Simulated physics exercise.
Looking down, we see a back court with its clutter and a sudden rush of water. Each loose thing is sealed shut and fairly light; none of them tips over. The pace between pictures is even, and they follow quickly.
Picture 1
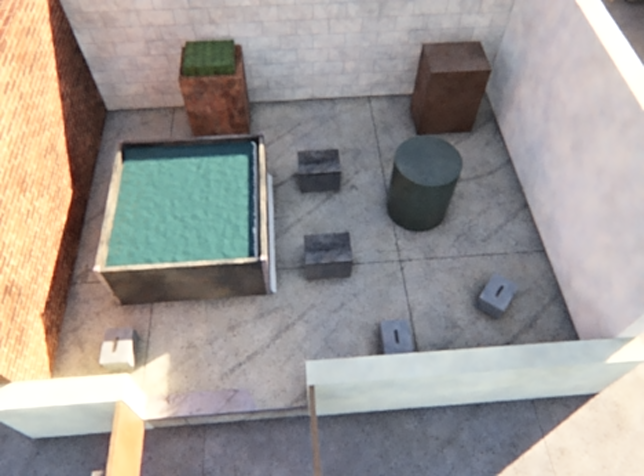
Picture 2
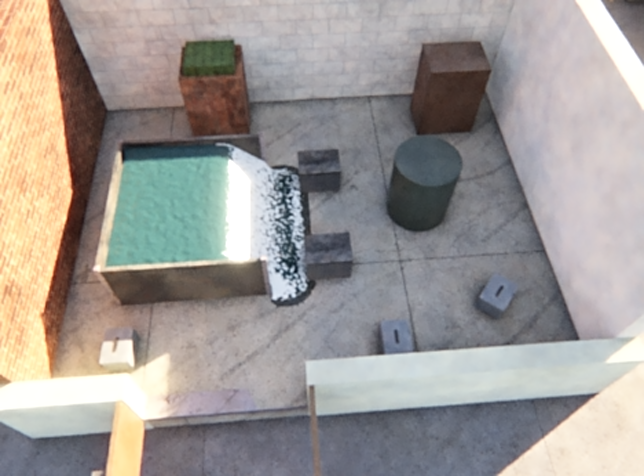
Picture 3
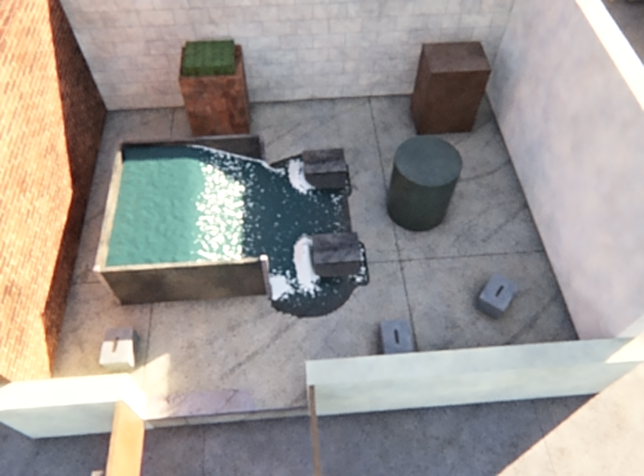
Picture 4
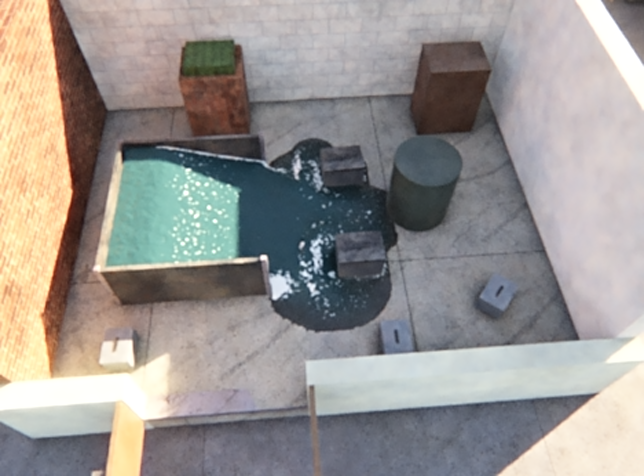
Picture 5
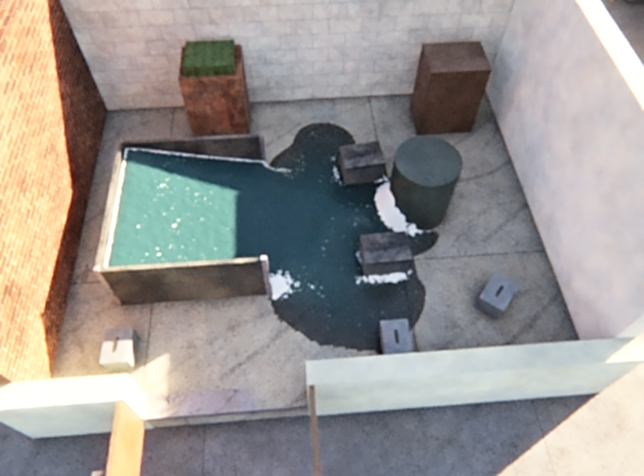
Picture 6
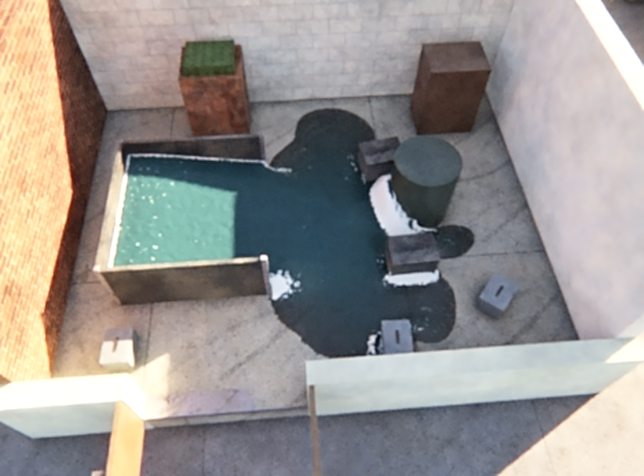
Teal water bursts from the open right side of a dark-walled tank on the left of a paved, pale-walled courtyard, seen from high above by a still camera. Two dark grey chests sit right of the tank, with a green cylinder beyond, brown blocks behind and small grey blocks in front. White foam leads the spreading dark pool, which pushes both chests rightward and wraps around the cylinder.
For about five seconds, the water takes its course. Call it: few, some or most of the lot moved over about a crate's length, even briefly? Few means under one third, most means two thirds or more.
Most.
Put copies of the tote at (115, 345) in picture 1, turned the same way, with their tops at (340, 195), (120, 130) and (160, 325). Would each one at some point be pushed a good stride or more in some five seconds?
Listed in sequence, the answers are displaced a stride, remains nearby and remains nearby.
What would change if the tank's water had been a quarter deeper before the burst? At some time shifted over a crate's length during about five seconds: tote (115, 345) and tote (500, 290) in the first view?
Each in sequence - never got there, carried at least that far.
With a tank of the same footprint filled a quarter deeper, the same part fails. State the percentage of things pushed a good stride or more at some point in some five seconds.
I'd put it near 80 per cent of the loose things.
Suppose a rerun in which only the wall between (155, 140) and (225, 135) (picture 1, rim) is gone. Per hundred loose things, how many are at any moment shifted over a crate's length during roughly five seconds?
Near 0 in a hundred.
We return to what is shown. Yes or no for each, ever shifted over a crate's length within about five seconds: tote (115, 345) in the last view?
Note - displacement: Not the full distance.
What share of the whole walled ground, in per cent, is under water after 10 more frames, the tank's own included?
I'd estimate around 65 percent.
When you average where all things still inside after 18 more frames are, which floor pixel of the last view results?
I'd put it at roughly (411, 249).
A moment on, 2 of 5 are well off their spots; 0 afloat.
Next, 4 of 5 are well off their spots; 3 afloat.
Later, 4 of 5 are well off their spots; 4 afloat.
In the end, 4 of 5 are well off their spots, and 4 have been at some point; 4 afloat.
